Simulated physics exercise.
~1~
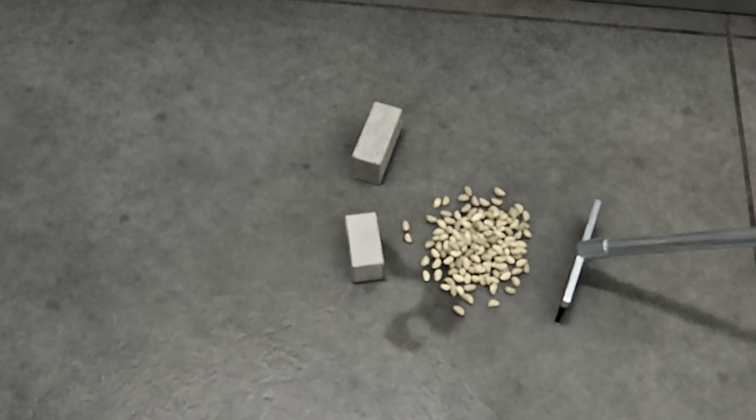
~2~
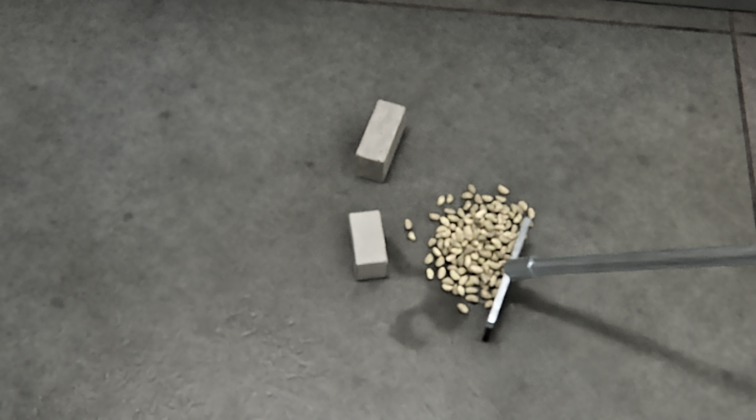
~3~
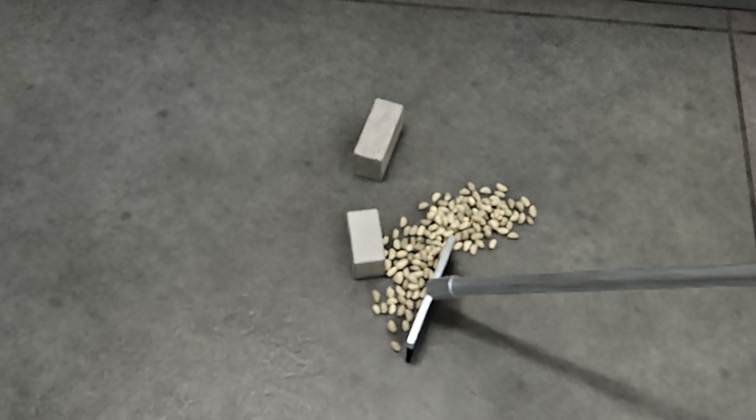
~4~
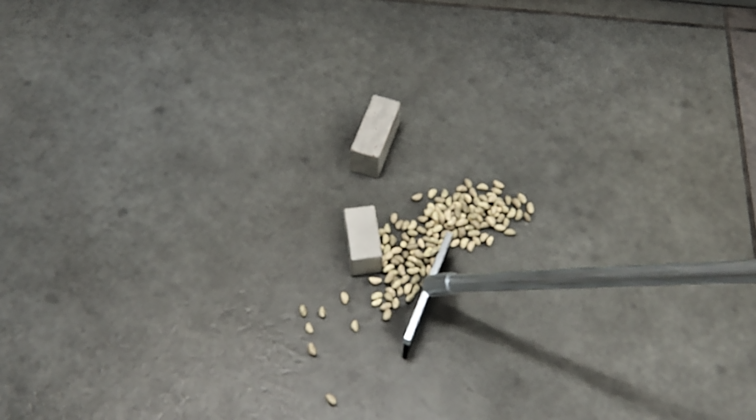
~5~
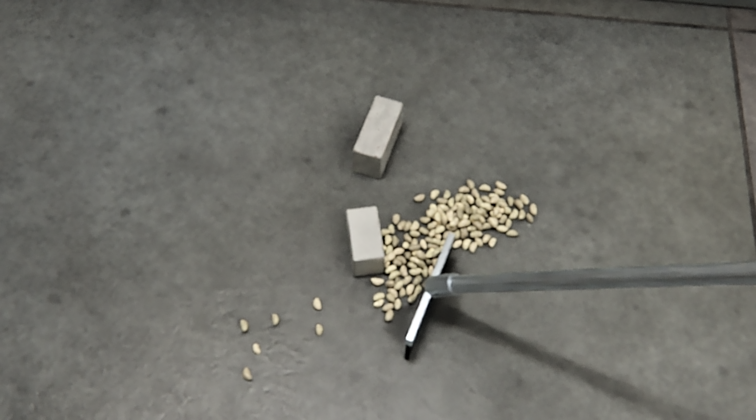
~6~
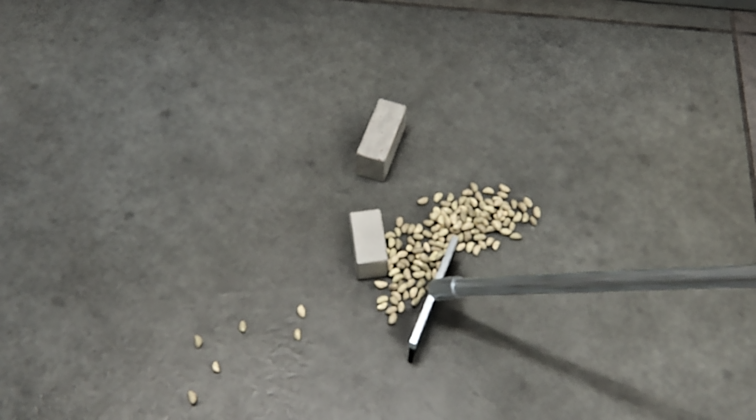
Squeegee pushing a pile of white beans left against a pale block, then stopping as a few beans scatter beyond it.
